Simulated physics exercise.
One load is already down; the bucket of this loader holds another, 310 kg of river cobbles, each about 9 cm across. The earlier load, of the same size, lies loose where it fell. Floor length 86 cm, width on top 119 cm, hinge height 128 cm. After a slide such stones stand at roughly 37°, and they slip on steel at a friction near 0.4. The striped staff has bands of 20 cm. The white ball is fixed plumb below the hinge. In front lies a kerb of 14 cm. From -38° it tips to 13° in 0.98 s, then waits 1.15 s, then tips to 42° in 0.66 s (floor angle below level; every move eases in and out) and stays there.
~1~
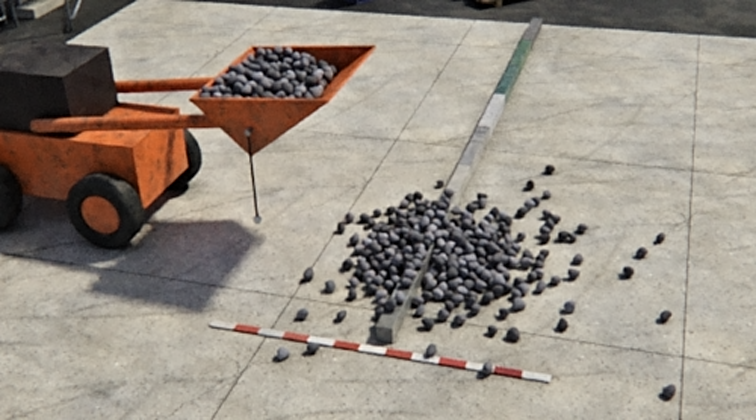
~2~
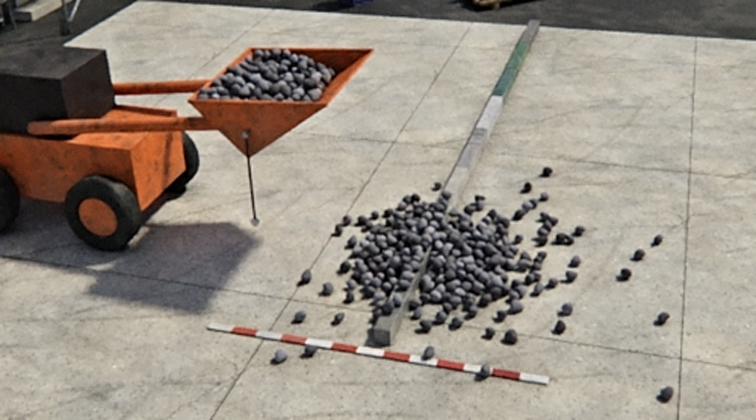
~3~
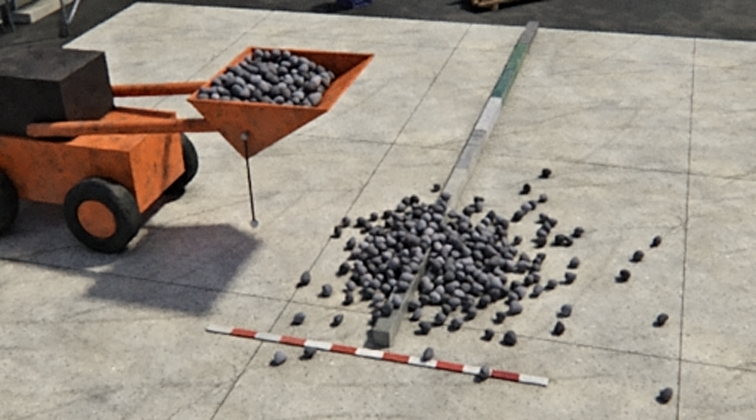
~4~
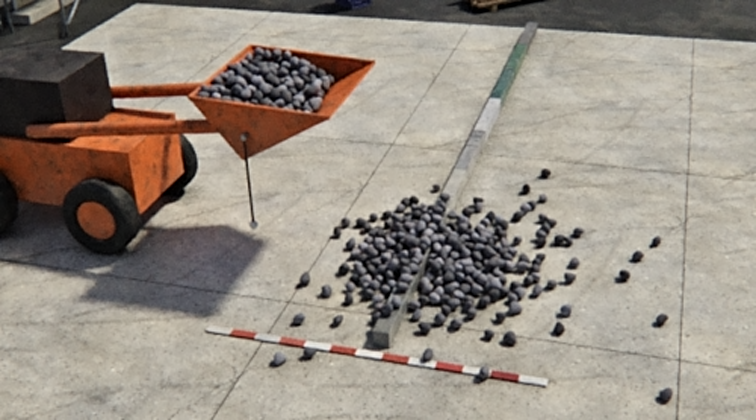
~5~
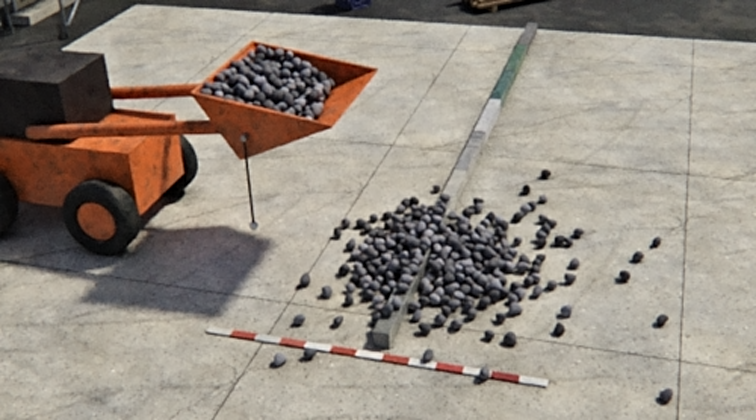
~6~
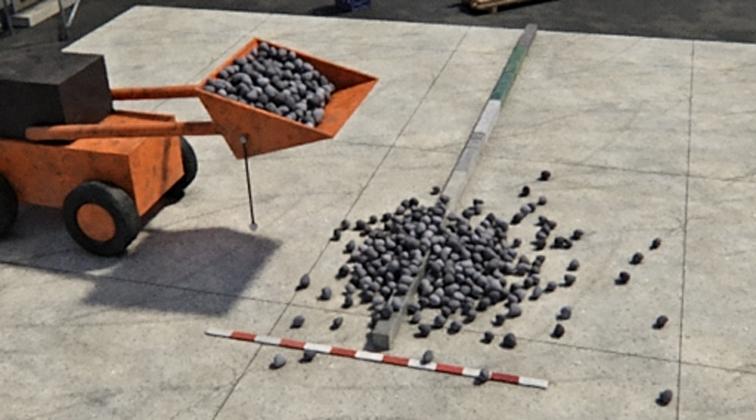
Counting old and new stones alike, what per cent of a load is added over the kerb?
Close to 2 parts in a hundred.
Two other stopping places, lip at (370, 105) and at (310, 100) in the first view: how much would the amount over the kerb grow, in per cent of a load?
Near 35 per cent from the first place, 0 from the second.
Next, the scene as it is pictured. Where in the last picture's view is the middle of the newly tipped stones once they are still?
Near (370, 243).
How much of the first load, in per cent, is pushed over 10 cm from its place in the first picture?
About 5 per cent.
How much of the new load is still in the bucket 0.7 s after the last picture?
Roughly 100 per cent is still inside.
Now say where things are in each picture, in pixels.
The first picture shows lip at (328, 101), floor tilted -38°, highest stones at (271, 66). The earlier load is highest near (425, 228), 20 cm above ground level, 44 % on this side of the kerb, 56 % over the kerb.
In the second picture, the bucket is at -37°, its lip at (327, 105); the top of the load is at (261, 67).
In the third picture, the bucket is at -34°, its lip at (327, 111); the top of the load is at (261, 68).
The fourth picture shows lip at (329, 118), floor tilted -30°, highest stones at (253, 67).
The fifth picture shows lip at (331, 127), floor tilted -25°, highest stones at (252, 62).
The sixth picture shows lip at (333, 137), floor tilted -19°, highest stones at (252, 61).
Then, 0.3 s after the last picture the floor is at 5°; in per cent of one load, 100 in the bucket, 44 on this side of the kerb, 56 over the kerb; the foremost stones are at (618, 297).
Then, 0.7 s after the last picture the floor is at 13°; in per cent of one load, 100 in the bucket, 44 on this side of the kerb, 56 over the kerb; the foremost stones are at (618, 297).
Then, 2.8 s after the last picture the floor is at 42°; in per cent of one load, 0 in the bucket, 142 on this side of the kerb, 58 over the kerb; the foremost stones are at (618, 297).
Then, 5.5 s after the last picture the floor is at 42°; in per cent of one load, 0 in the bucket, 142 on this side of the kerb, 58 over the kerb; the foremost stones are at (618, 297). Net gain over the kerb, 2.
